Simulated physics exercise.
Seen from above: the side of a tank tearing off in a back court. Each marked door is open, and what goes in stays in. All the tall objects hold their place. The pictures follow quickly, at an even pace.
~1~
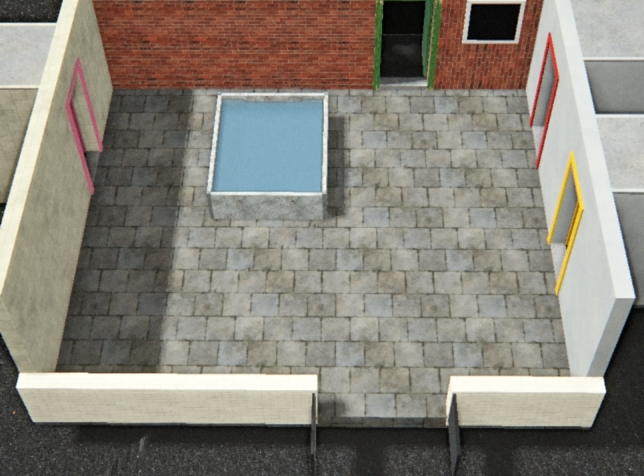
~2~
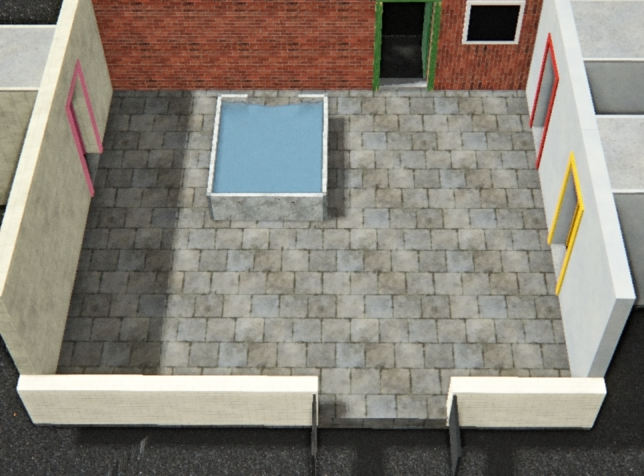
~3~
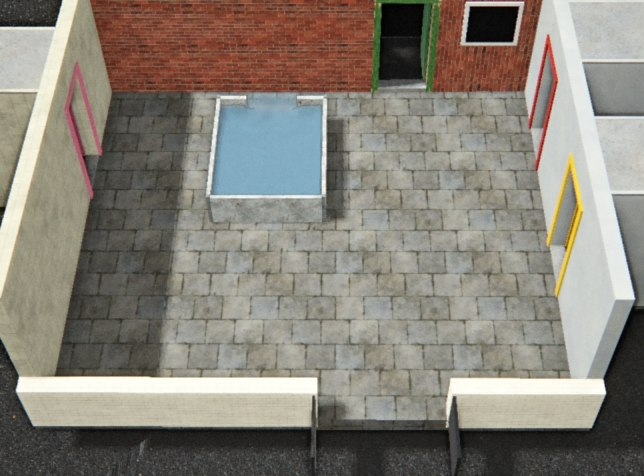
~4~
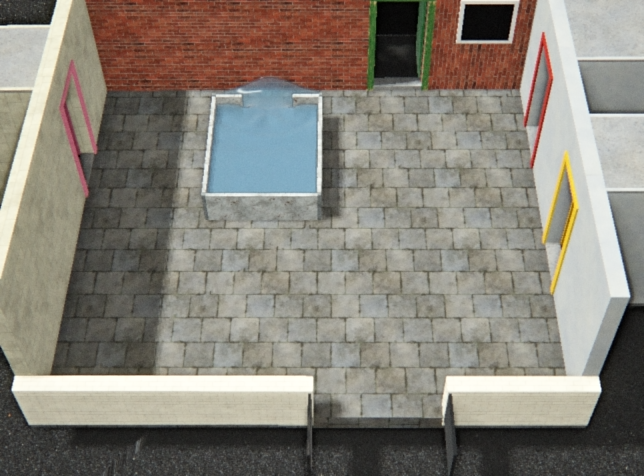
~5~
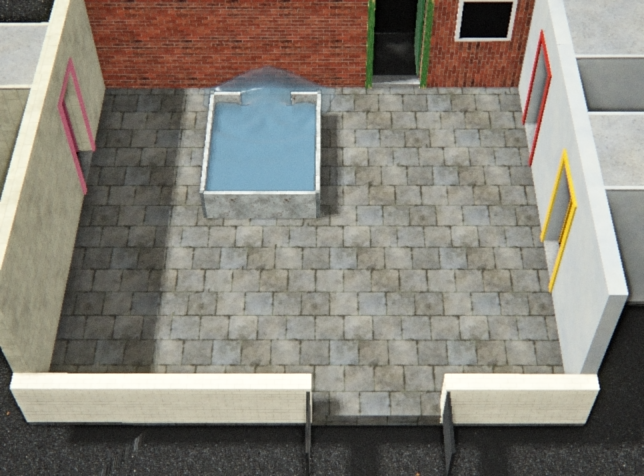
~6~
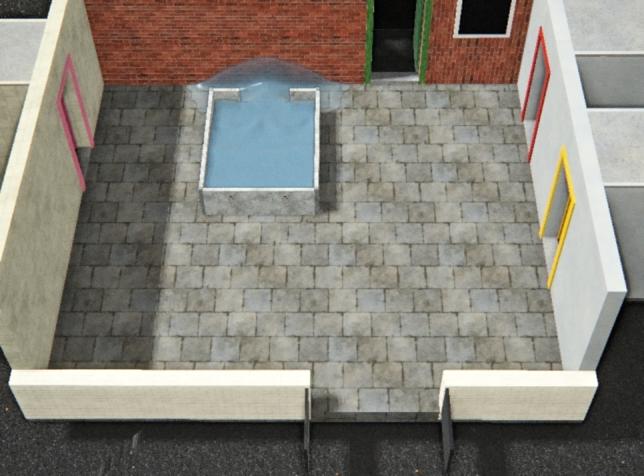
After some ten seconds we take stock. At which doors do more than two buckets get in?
The yellow door admits no more than that; the red door lets in a lot; the green door admits no more than that; the pink door lets in a lot.
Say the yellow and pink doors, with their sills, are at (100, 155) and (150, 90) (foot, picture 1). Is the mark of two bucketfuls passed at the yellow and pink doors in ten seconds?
The yellow door floods; the pink door floods.
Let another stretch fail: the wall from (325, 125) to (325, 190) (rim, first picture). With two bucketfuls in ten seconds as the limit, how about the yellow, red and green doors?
In short: Yellow takes more, red lets more in, green holds.
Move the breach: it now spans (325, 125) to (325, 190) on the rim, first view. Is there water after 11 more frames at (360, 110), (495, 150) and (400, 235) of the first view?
One after the other: Clear, wet, under water.
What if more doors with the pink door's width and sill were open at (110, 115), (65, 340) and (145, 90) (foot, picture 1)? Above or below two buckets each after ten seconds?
As listed: Floods, stays under, takes less.
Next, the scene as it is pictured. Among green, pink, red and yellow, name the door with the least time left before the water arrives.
The green-painted one.
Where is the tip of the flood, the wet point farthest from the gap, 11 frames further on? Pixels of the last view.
Around (497, 90).
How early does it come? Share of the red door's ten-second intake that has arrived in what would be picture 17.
Some 0 per cent.
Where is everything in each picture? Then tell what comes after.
The first frame shows still water in the open tank at (270, 145).
In the second frame, water pours out on the open tank's far side and has run to a hidden place.
In the third frame, the front is at (296, 95), out from the gap on the open tank's far side.
In the fourth frame, the front is at (314, 91), out from the gap on the open tank's far side.
In the fifth frame, the front is at (331, 89), out from the gap on the open tank's far side.
In the sixth frame, water pours out on the open tank's far side and has run to (346, 85).
A moment on, water covers 10 % of the floor; the yellow door not reached, the red door not reached, the green door wet at the sill, nothing in, the pink door not reached.
Next, water covers 25 % of the floor; the yellow door not reached, the red door not reached, the green door wet at the sill, nothing in, the pink door wet at the sill, nothing in.
Then, water covers 35 % of the floor; the yellow door not reached, the red door over two buckets in, the green door wet at the sill, nothing in, the pink door under two buckets in.
Later, water covers 65 % of the floor; the yellow door wet at the sill, nothing in, the red door over two buckets in, the green door wet at the sill, nothing in, the pink door over two buckets in.
In the end, water covers 80 % of the floor; the yellow door wet at the sill, nothing in, the red door far over two buckets in, the green door wet at the sill, nothing in, the pink door over two buckets in.
